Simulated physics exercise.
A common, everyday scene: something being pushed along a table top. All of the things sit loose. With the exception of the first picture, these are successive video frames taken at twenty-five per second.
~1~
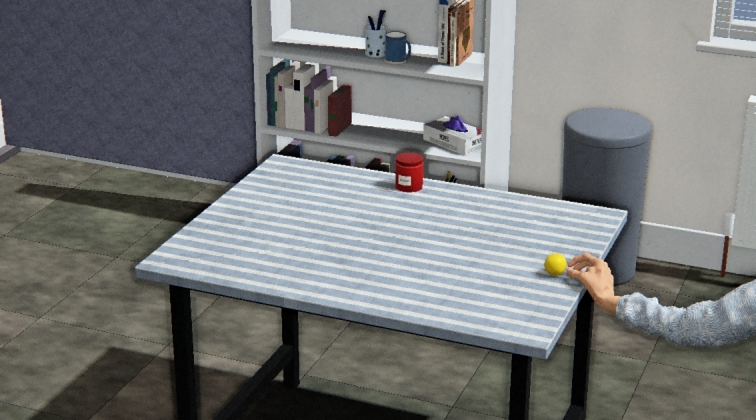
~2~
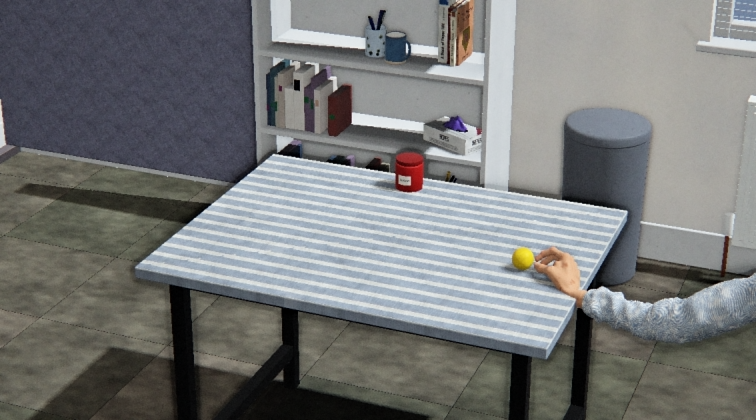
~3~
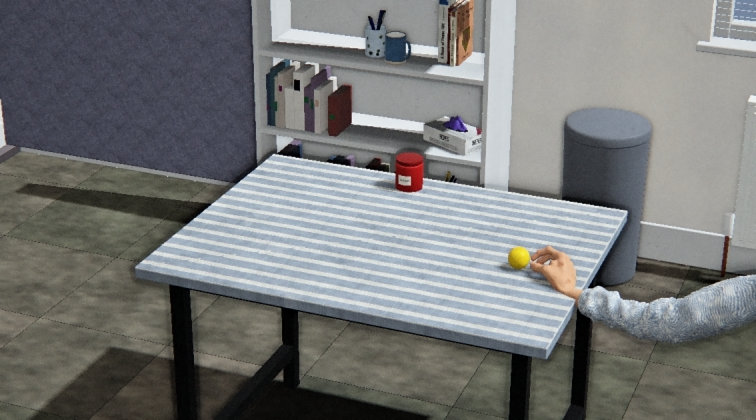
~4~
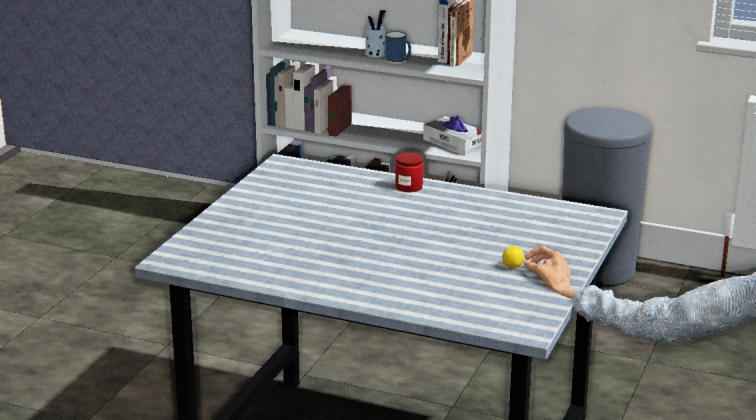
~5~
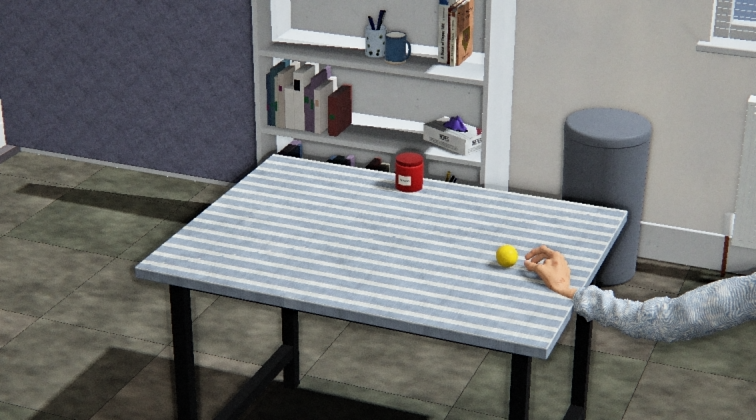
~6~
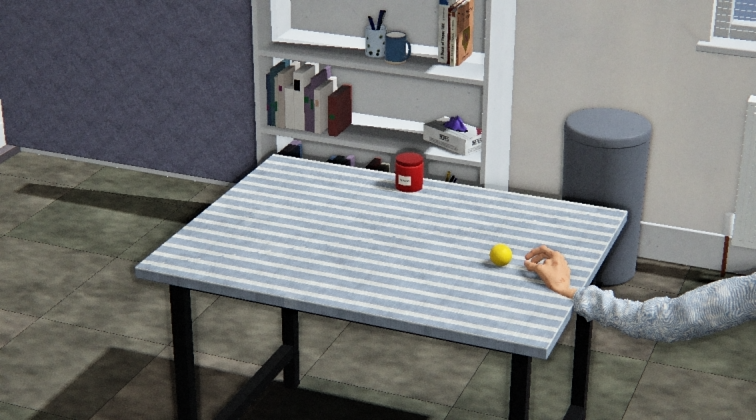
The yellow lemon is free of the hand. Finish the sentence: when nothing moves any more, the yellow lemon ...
... is still on the table.
Then, 0.30 s after the last picture, yellow lemon rolled well along near (462, 248).
Then, 0.60 s after the last picture, yellow lemon rolled well along near (434, 243).
At rest, moved from the start, yellow lemon. Seen from the same camera at the end, yellow lemon near (410, 239).
